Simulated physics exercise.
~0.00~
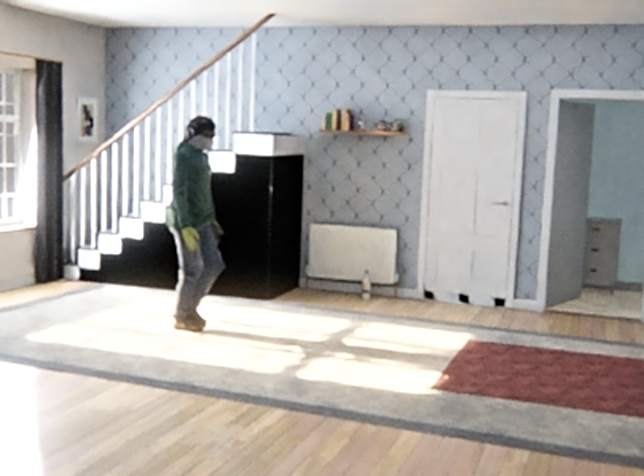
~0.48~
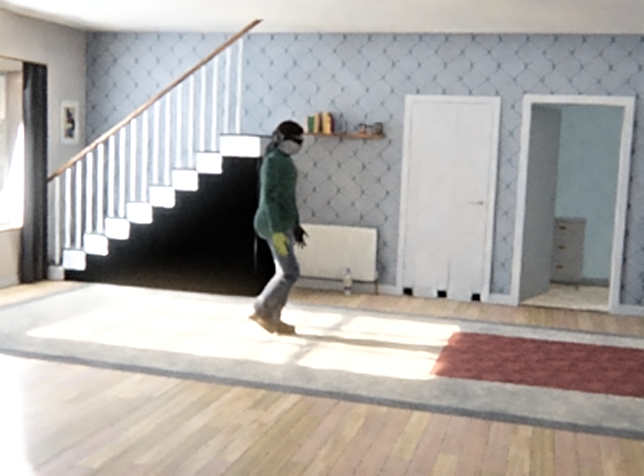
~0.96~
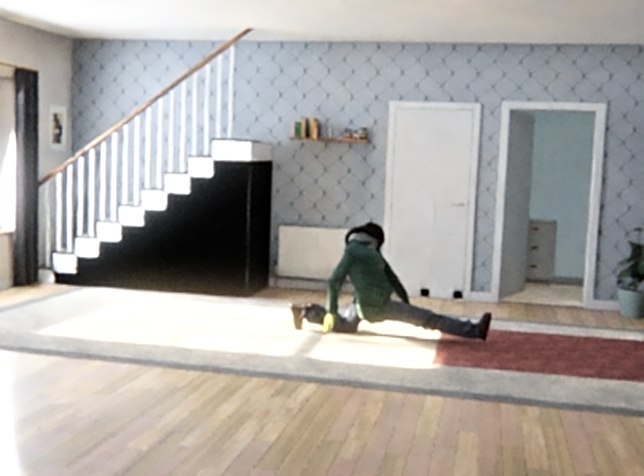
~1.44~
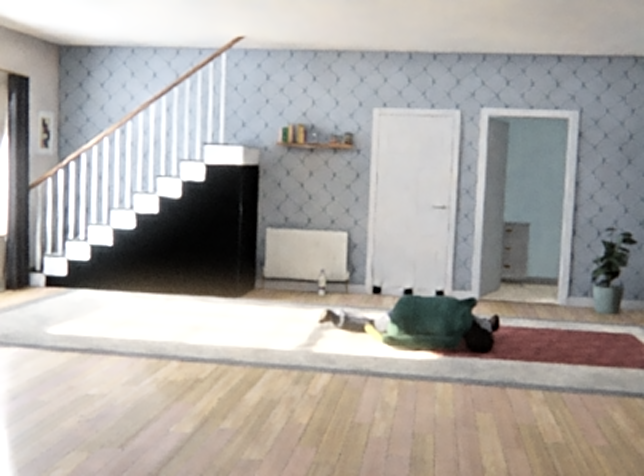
A person in a green top and dark headgear walked right across a sunlit room past a staircase, dropped to the floor with legs spread wide, then folded forward and ended slumped low, head and chest over the red mat's near edge, hips short of it.
